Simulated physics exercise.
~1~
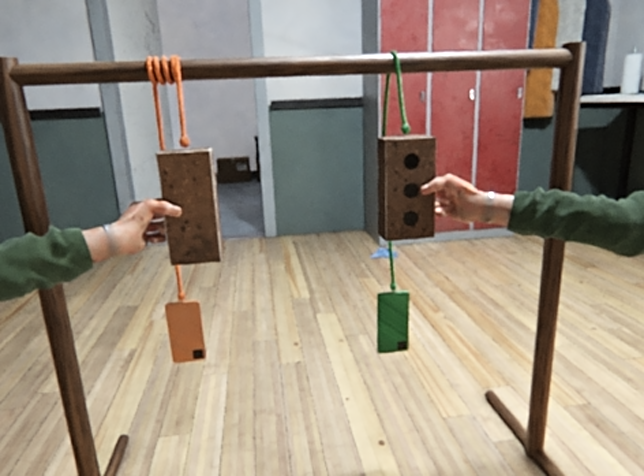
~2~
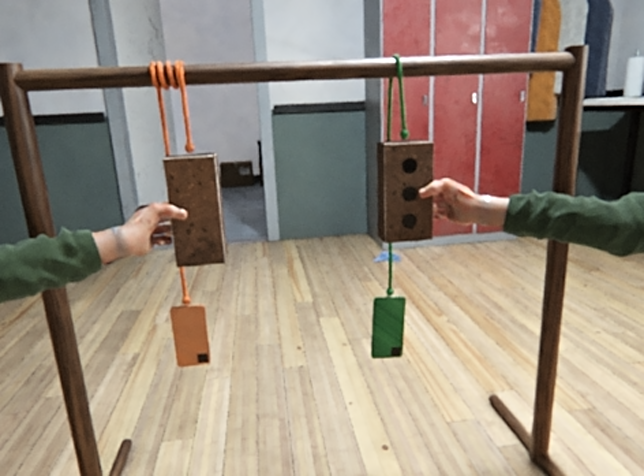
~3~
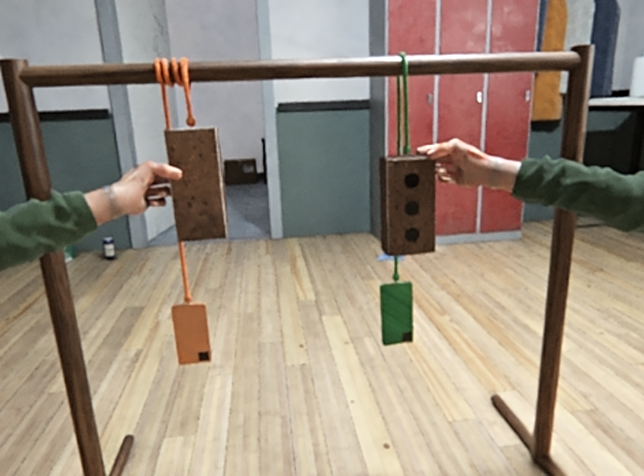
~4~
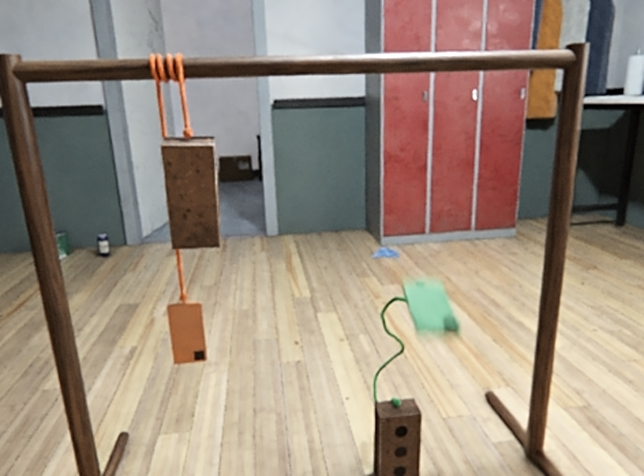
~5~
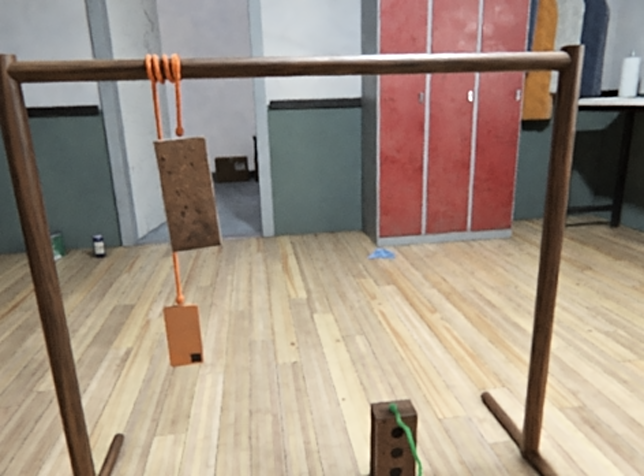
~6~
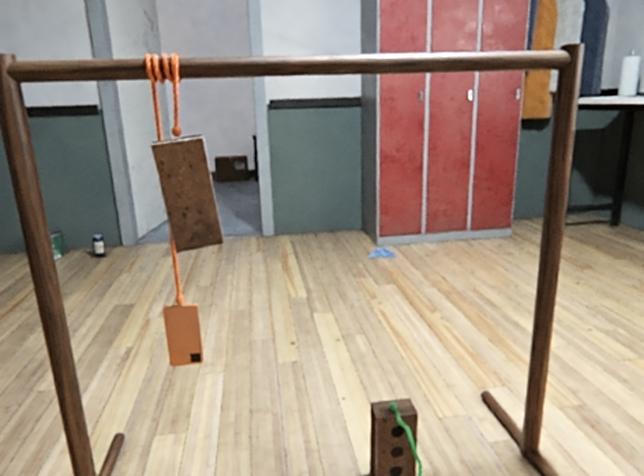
Two hands release the hanging bricks, and the right one drops to the floor while the left stays hanging.
